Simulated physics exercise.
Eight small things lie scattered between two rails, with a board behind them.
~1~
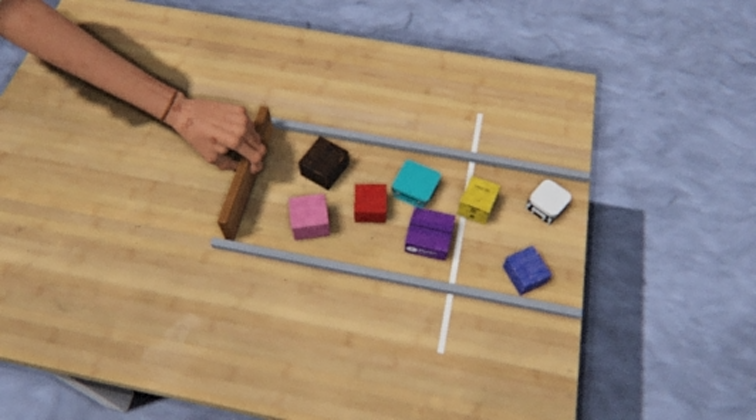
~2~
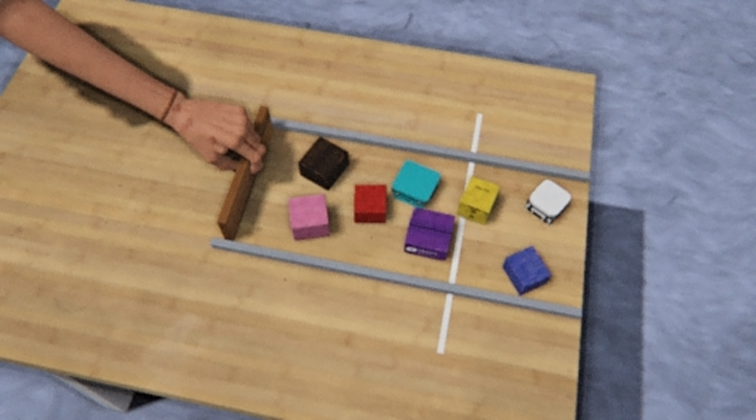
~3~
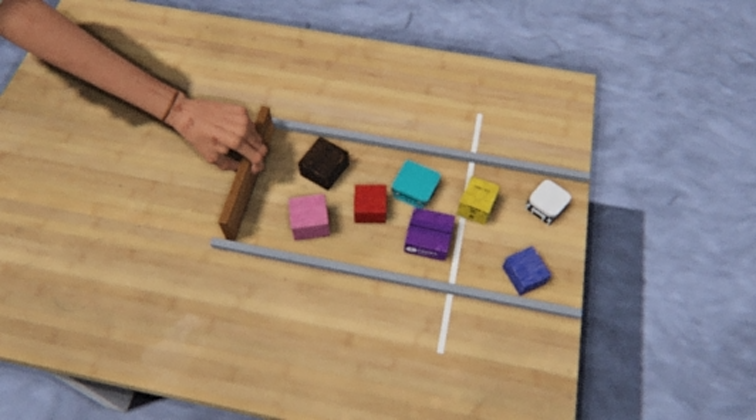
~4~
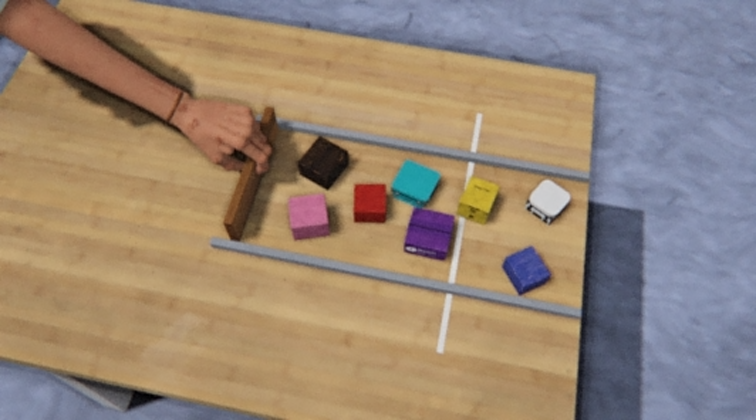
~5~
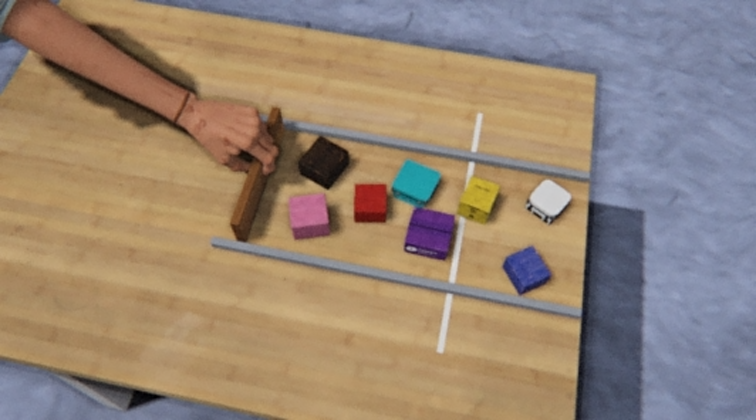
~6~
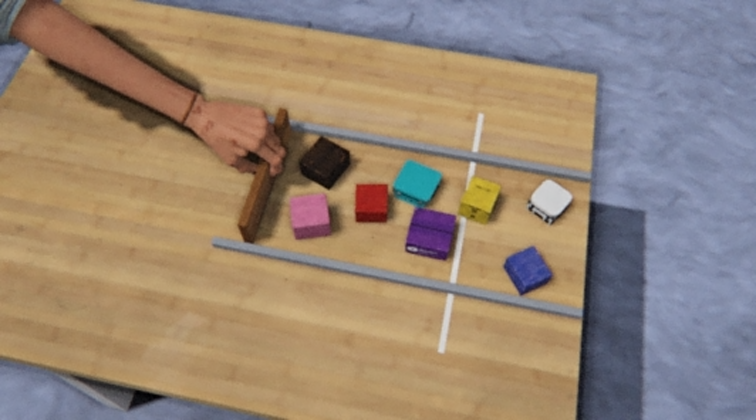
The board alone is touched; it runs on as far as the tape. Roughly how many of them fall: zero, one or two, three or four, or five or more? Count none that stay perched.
The push is going to knock none off the table.
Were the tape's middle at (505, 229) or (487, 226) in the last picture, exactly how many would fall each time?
Respectively 3 and 1.
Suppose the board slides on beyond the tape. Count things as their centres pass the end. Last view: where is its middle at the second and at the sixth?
Roughly (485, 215) and then roughly (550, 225).
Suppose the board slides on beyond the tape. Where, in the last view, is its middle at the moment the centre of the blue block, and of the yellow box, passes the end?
At (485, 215) for the blue block; at (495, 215) for the yellow box.
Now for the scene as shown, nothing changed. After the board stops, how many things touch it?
The count in contact is 2.
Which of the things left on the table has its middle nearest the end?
White case.
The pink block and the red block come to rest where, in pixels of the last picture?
Final positions - pink block around (476, 256), red block around (502, 226).
Early on, none off yet; white case at rest near (549, 202); blue block at rest near (527, 271); yellow box at rest near (479, 200).
A while later, none off yet; white case travelled a little near (566, 204); blue block travelled a little near (540, 276); yellow box travelled about its own width near (532, 210).
Finally, the number that fall off is zero.
